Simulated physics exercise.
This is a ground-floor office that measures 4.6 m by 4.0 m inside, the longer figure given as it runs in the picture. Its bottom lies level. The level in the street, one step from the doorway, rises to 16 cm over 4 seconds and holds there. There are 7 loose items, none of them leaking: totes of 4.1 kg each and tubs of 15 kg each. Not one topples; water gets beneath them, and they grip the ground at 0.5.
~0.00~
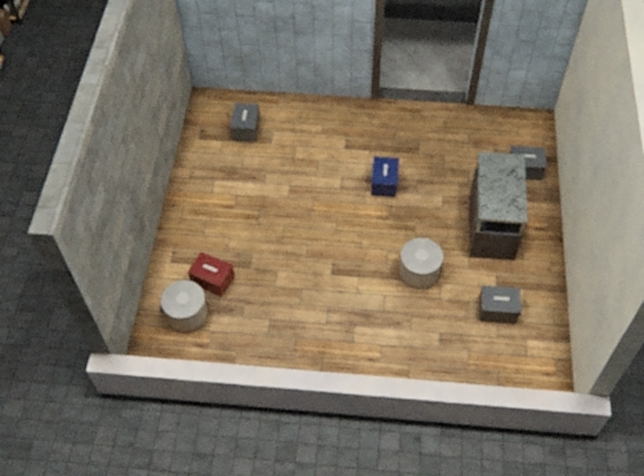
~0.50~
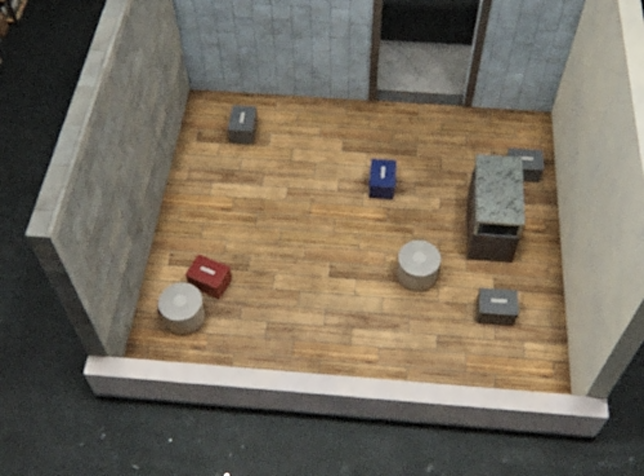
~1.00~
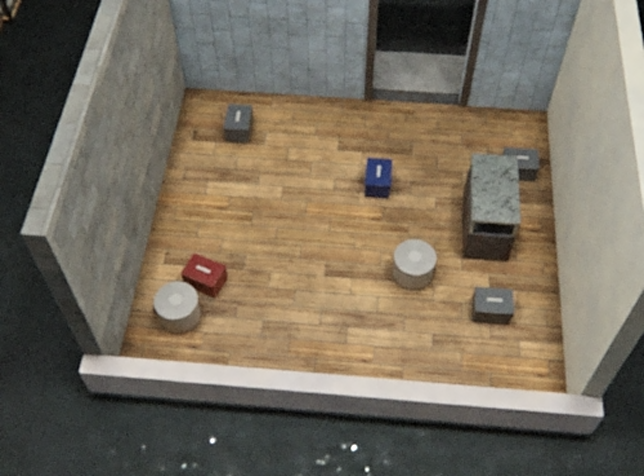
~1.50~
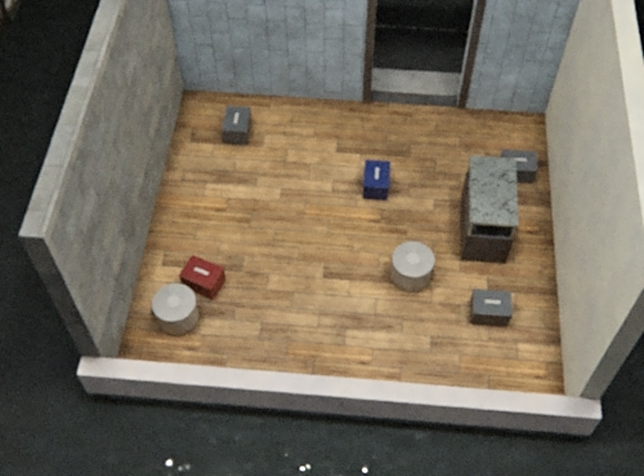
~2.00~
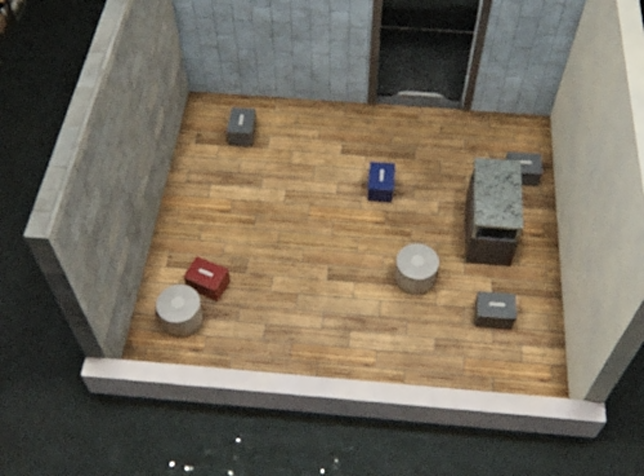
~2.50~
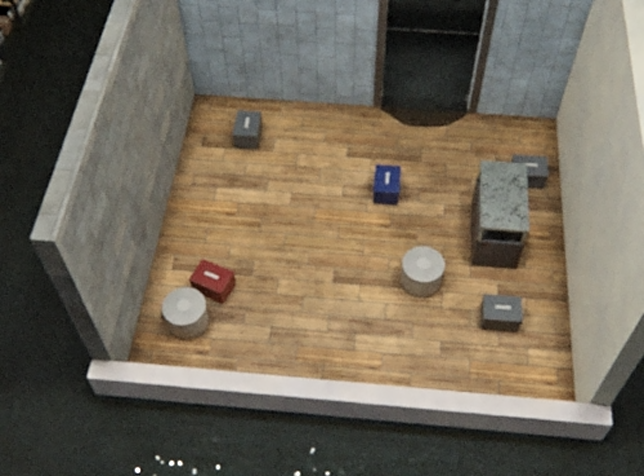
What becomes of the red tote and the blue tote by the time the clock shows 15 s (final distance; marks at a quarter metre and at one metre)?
Expect the red tote to be well off its spot and the blue tote to be well off its spot.
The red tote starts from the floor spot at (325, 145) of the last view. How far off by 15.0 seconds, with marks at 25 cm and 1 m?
By then it keeps its spot.
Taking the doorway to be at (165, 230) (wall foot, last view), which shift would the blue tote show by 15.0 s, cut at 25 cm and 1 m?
Observation: Blue tote large displacement.
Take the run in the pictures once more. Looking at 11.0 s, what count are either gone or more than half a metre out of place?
Answer: 4.
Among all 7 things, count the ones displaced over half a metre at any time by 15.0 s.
That comes to 4.
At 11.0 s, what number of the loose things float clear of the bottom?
Of them, 4.
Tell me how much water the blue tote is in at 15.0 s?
Somewhere close to 10 cm.
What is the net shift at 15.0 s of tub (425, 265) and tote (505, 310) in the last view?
In turn: 10 cm, 80 cm.
After 3.5 s the red tote is near (212, 276), 0.0 m from its start, aground; the blue tote is near (387, 179), 0.0 m from its start, aground; 0 afloat.
After 6.8 s the red tote is near (212, 276), 0.0 m from its start, aground; the blue tote is near (310, 288), 1.7 m from its start, aground; 1 afloat.
After 11.0 s the red tote is near (168, 254), 0.5 m from its start, afloat; the blue tote is near (266, 361), 2.7 m from its start, afloat; 4 afloat.
After 15.0 s the red tote is near (235, 93), 2.7 m from its start, afloat; the blue tote is near (155, 352), 3.3 m from its start, afloat; 5 afloat.
